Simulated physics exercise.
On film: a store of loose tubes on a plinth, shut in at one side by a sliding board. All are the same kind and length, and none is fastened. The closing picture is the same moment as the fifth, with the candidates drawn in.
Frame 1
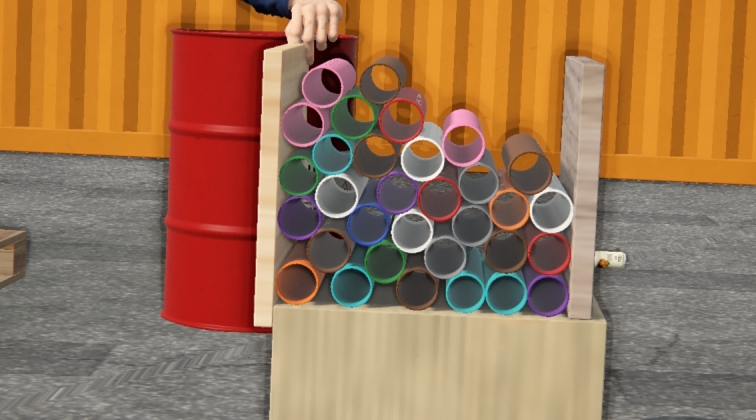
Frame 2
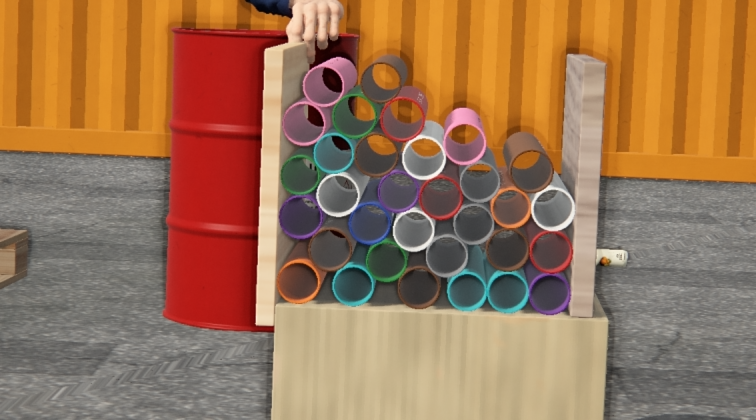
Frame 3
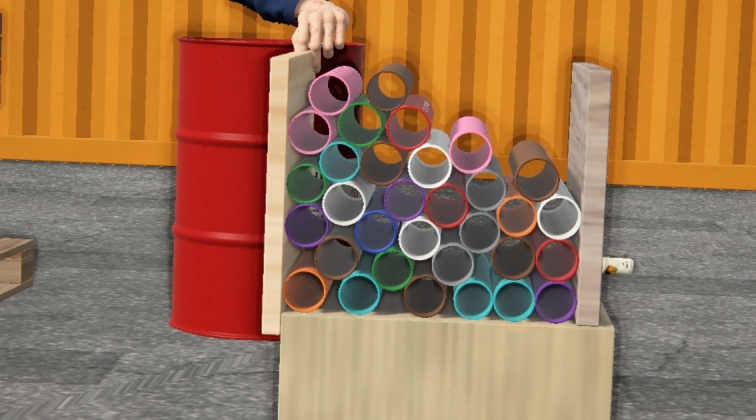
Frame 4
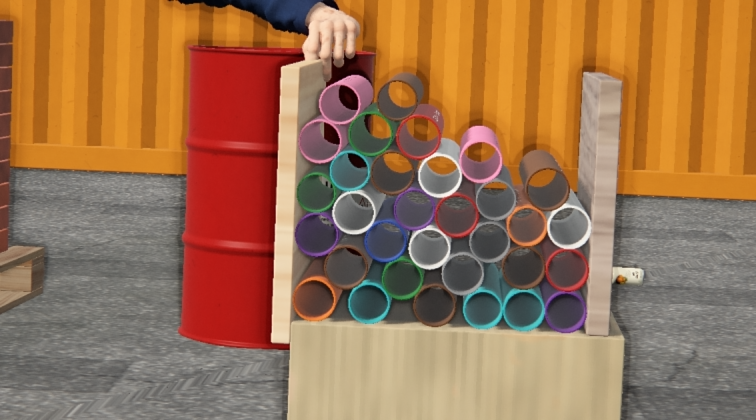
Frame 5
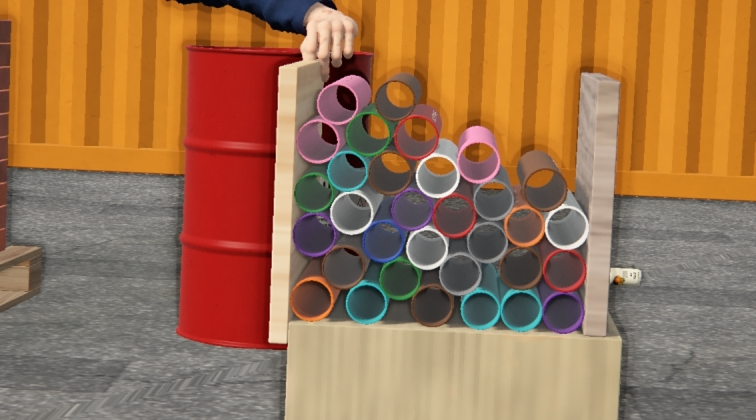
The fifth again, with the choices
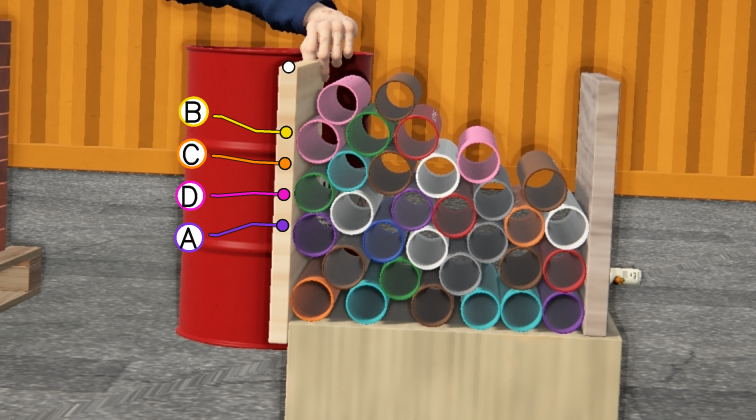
Dozens of colourful open-ended tubes, in pink, green, purple, orange, teal, white, red and brown, lie stacked end-on between two upright boards on a pale wooden plinth, seen from the front. Behind them are a red drum at left, an orange corrugated wall and grey flooring, while a hand rests atop the left board. The view shifts slightly, carrying everything right and down before easing back a touch, and the stack shows no clear movement.
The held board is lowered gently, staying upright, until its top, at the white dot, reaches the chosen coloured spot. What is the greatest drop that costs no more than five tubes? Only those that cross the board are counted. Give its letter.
Down to A.
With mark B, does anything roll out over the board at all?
At B: No.
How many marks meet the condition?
Four of them.
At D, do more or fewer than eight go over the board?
It loses fewer than eight.
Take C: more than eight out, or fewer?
At C, fewer than eight.
On the marked copy, A at (282, 226); B at (286, 132); C at (285, 163); D at (284, 194); the white dot at (289, 67).
With A. Early on, top of the board (296, 138).
Further on, top of the board (293, 218).
At the end, top of the board (293, 225), three out over the board.
As for the rest, B none out over the board; C one out over the board; D three out over the board.
